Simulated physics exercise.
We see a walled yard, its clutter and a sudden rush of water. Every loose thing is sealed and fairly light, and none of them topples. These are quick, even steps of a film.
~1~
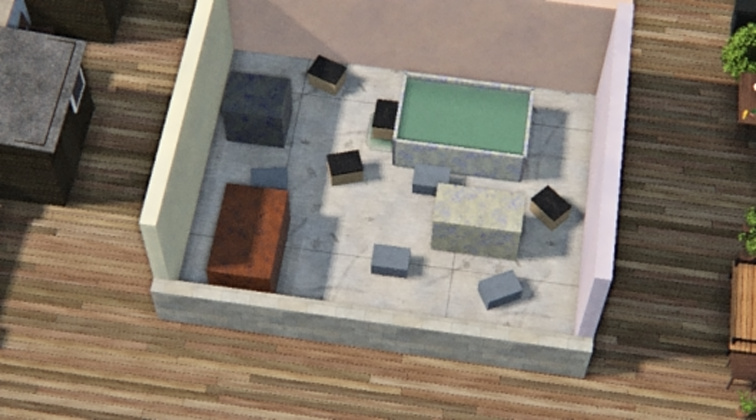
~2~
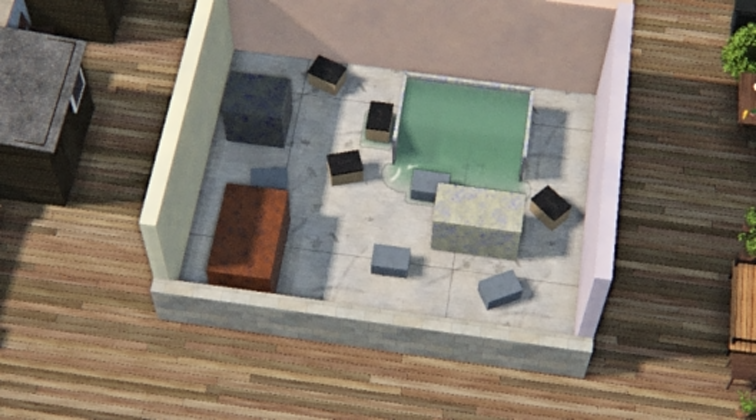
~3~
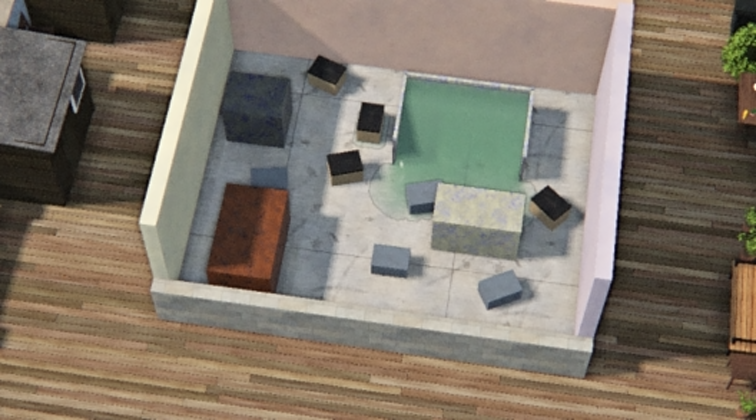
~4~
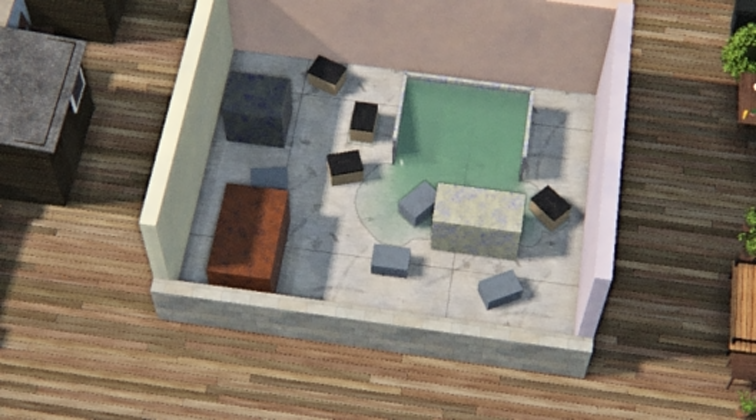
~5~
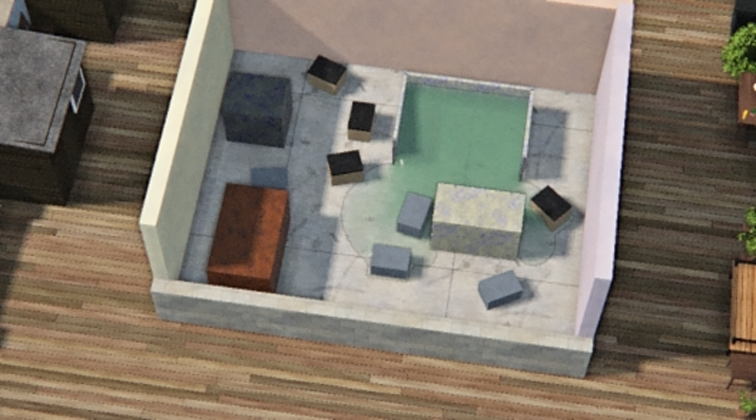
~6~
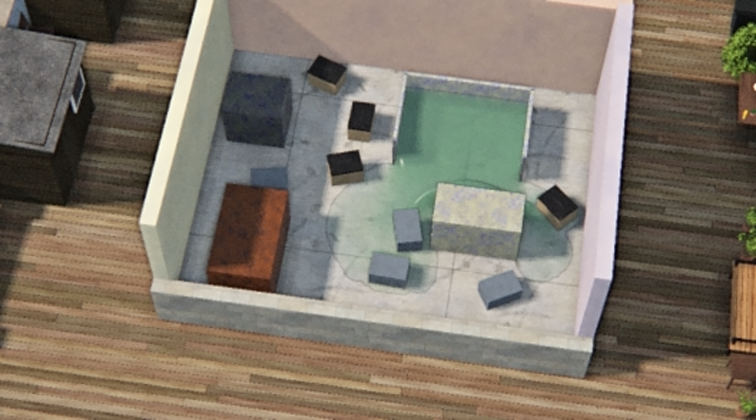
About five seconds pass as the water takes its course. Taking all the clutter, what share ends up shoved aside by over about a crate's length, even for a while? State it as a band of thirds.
Portion: No less than two thirds.
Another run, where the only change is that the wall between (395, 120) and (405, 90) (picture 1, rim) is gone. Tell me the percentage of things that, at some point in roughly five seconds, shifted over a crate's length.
Roughly 40 %.
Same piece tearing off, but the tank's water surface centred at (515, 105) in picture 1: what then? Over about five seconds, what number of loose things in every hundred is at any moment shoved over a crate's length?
Estimate: Approx. 90 %.
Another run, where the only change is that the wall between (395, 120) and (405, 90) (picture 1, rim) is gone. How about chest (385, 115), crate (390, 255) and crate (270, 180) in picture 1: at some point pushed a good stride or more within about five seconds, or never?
Travels that far, falls short, travels that far.
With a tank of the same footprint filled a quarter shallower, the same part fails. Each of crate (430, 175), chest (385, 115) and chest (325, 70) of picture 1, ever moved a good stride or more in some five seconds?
Answers in the order asked: Went past the threshold, stayed within the threshold, stayed within the threshold.
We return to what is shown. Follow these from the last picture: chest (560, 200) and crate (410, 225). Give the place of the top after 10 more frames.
Roughly at (565, 124) and (383, 282).
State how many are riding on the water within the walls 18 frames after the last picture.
In total, 3.
A moment on, 2 of 8 are well off their spots; 1 afloat.
Next, 3 of 8 are well off their spots; 1 afloat.
Later, 5 of 8 are well off their spots; 3 afloat.
In the end, 5 of 8 are well off their spots, and 6 have been at some point; 4 afloat.
